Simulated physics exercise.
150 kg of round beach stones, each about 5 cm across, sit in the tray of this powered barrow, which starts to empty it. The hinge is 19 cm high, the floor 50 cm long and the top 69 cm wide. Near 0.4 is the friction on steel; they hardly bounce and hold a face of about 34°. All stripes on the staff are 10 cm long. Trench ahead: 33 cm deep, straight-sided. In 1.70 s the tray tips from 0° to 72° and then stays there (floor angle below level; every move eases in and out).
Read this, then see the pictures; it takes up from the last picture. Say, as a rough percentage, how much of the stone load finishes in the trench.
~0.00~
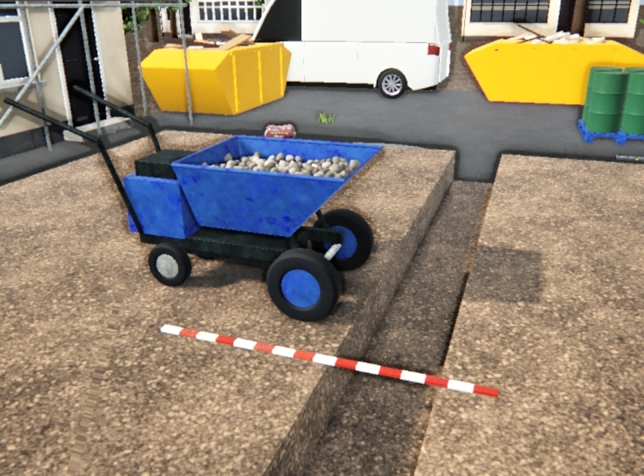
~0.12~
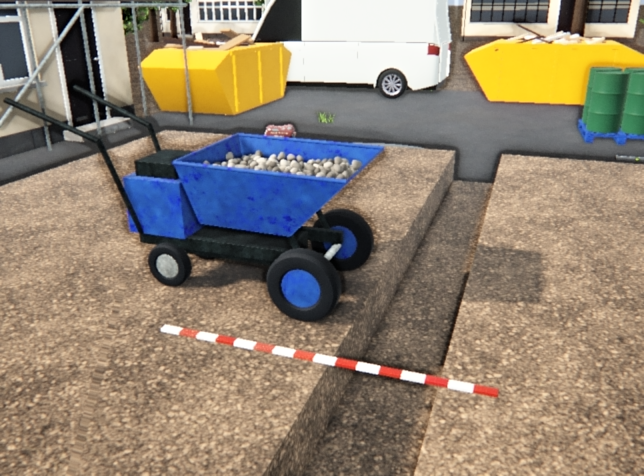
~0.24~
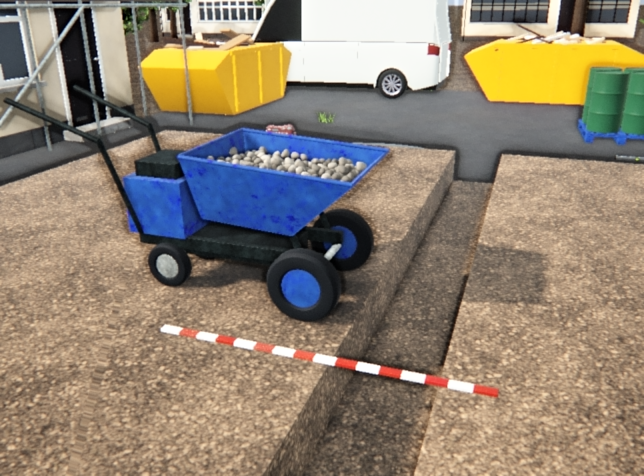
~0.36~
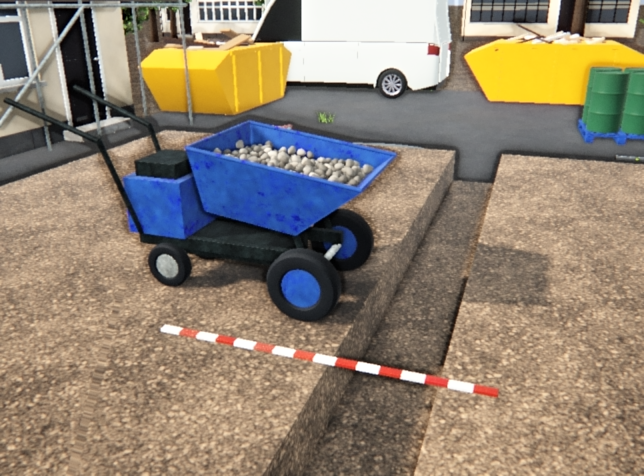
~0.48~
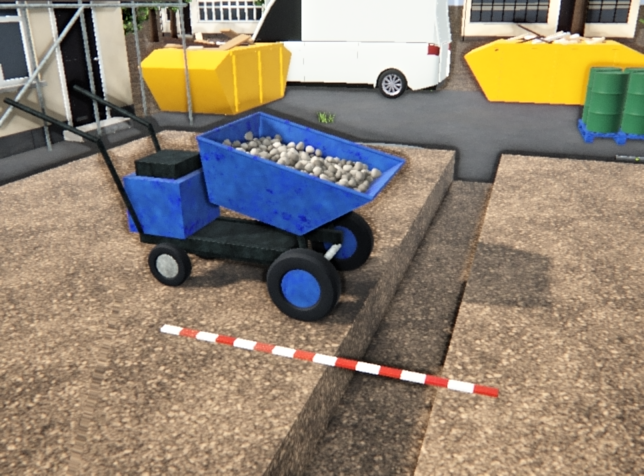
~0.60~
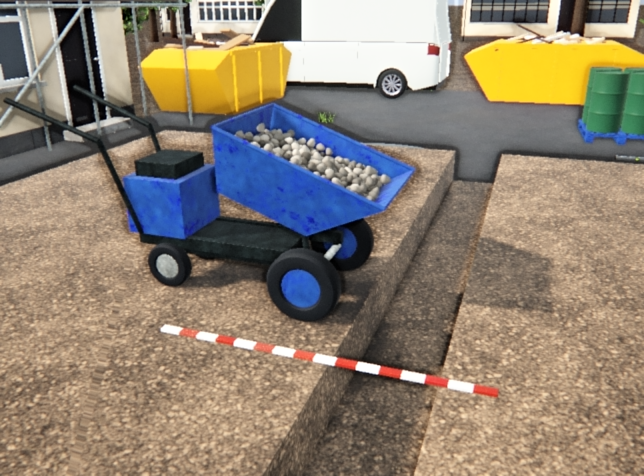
Roughly 34 out of 100.
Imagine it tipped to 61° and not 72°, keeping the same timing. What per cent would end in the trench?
Some 40 in a hundred, I'd say.
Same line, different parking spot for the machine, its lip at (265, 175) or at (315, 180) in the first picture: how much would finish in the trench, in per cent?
100 %, then 75 %.
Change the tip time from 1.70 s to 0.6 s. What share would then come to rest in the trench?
Probably about 20 in a hundred.
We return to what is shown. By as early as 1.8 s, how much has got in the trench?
Roughly 15% by that time.
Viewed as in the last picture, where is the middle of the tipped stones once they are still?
I'd point to around (493, 315).
After 1.3 s the floor is at 61°; 99 % in the tray, 1 % in the trench; the foremost stones are at (448, 272).
After 1.8 s the floor is at 72°; 31 % in the tray, 15 % in the trench, 55 % past the trench; the foremost stones are at (593, 317).
After 2.2 s the floor is at 72°; 6 % in the tray, 26 % in the trench, 68 % past the trench; the foremost stones are past the picture's edge.
After 4.1 s the floor is at 72°; 0 % in the tray, 34 % in the trench, 66 % past the trench; the foremost stones are past the picture's edge.
